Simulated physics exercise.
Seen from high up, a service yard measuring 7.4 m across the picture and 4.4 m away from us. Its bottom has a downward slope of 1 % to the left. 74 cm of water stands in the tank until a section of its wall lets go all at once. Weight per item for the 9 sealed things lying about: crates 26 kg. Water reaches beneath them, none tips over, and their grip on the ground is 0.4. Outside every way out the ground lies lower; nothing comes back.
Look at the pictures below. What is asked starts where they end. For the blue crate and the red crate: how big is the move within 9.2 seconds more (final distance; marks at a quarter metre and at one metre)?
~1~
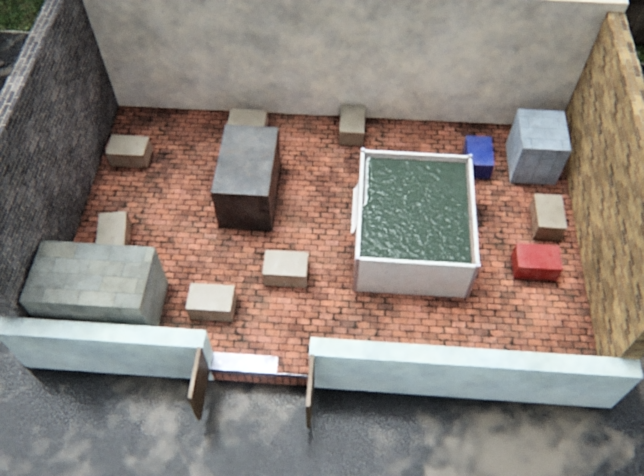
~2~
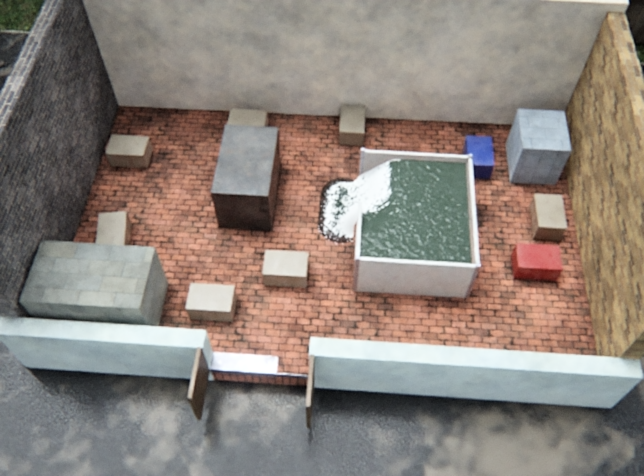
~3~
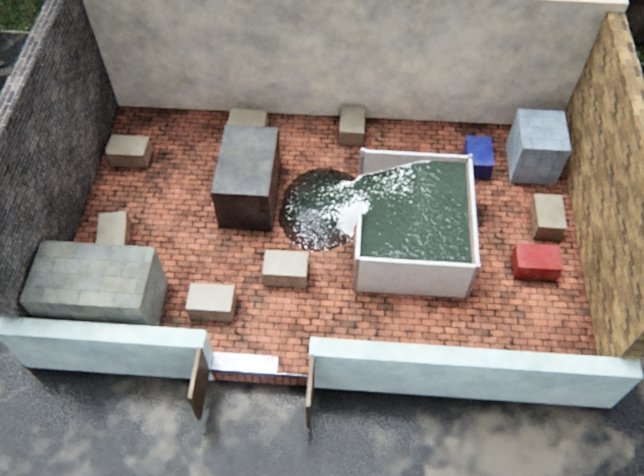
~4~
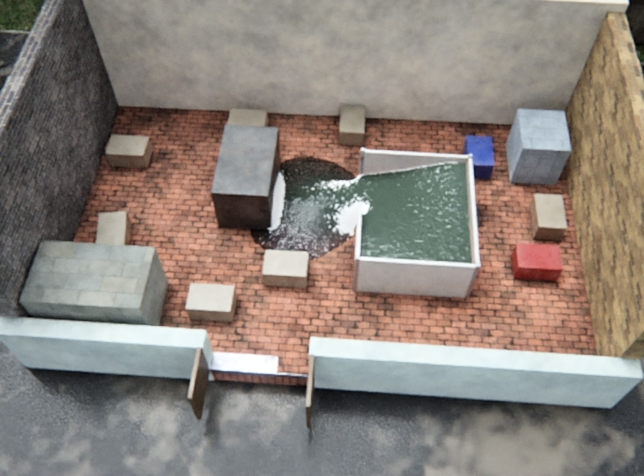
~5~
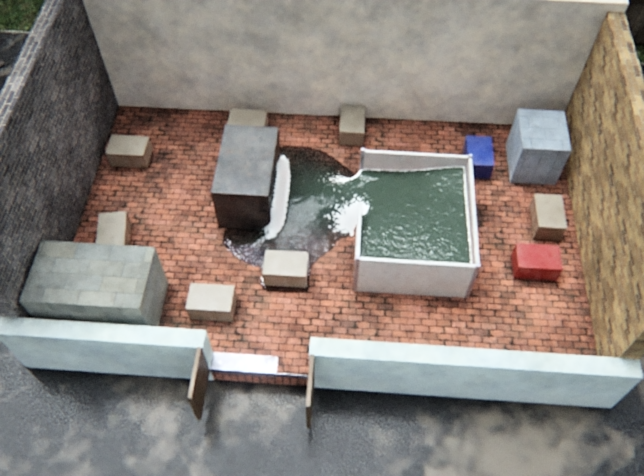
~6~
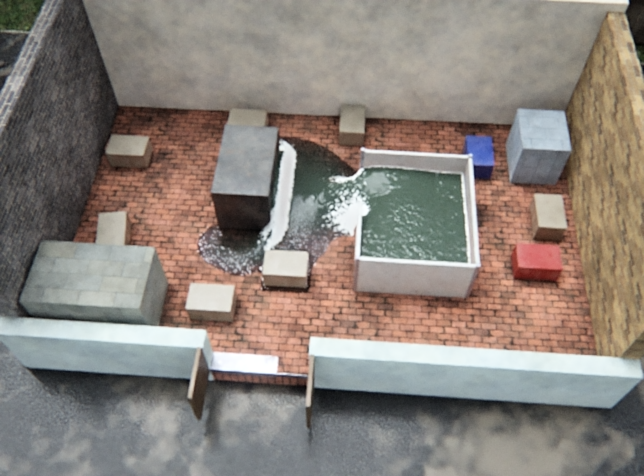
Looks like the blue crate pretty much stays there, and the red crate pretty much stays there.
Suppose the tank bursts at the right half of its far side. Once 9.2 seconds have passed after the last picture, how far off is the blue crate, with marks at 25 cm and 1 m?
Result: Blue crate displaced far.
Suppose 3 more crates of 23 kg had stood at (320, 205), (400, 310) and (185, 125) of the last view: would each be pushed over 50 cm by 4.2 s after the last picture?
Lab note - in order: Above threshold / below threshold / above threshold.
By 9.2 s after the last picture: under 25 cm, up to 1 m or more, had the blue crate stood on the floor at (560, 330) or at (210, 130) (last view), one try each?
Results, in order: Essentially stationary, then borne far off.
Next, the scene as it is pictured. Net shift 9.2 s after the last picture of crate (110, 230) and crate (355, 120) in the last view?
Lab note - net shifts in order: 60 cm; 80 cm.
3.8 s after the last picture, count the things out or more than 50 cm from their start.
The answer is 5.
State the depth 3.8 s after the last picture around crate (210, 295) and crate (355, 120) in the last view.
I'd estimate 9 cm for the first and 5 cm for the second.
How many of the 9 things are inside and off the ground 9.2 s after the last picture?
Tally: 0 of them.
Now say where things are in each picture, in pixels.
The blue crate at (480, 150) rests on the ground; the red crate at (539, 256), on the bottom; 2.6 m2 under water; 0 of 9 have shifted, in the first frame.
The blue crate at (480, 150) rests on the ground; the red crate at (539, 256), on the bottom; 3.2 m2 under water; 0 of 9 have shifted, in the second frame.
The blue crate at (480, 150), on the bottom; the red crate at (539, 256) rests on the ground; 4.0 m2 under water; 0 of 9 have shifted, in the third frame.
The blue crate at (480, 150) rests on the ground; the red crate at (539, 256) rests on the ground; 4.8 m2 under water; 0 of 9 have shifted, in the fourth frame.
The blue crate at (480, 150) rests on the ground; the red crate at (539, 256), on the bottom; water covers 5.3 m2; 0 of 9 have shifted, in the fifth frame.
The blue crate at (480, 150), on the bottom; the red crate at (539, 256) rests on the ground; 5.9 m2 under water; 0 of 9 have shifted, in the sixth frame.
Then, 1.2 s after the last picture the blue crate is near (480, 150), 0.0 m from its start, aground; the red crate is near (539, 256), 0.0 m from its start, aground; 0 of 9 are out; 0 afloat.
Then, 3.8 s after the last picture the blue crate is near (480, 150), 0.0 m from its start, aground; the red crate is near (539, 256), 0.0 m from its start, aground; 0 of 9 are out; 0 afloat.
Then, 6.2 s after the last picture the blue crate is near (480, 150), 0.0 m from its start, aground; the red crate is near (539, 256), 0.0 m from its start, aground; 0 of 9 are out; 0 afloat.
Then, 9.2 s after the last picture the blue crate is near (480, 150), 0.0 m from its start, aground; the red crate is near (539, 256), 0.0 m from its start, aground; 0 of 9 are out; 0 afloat.
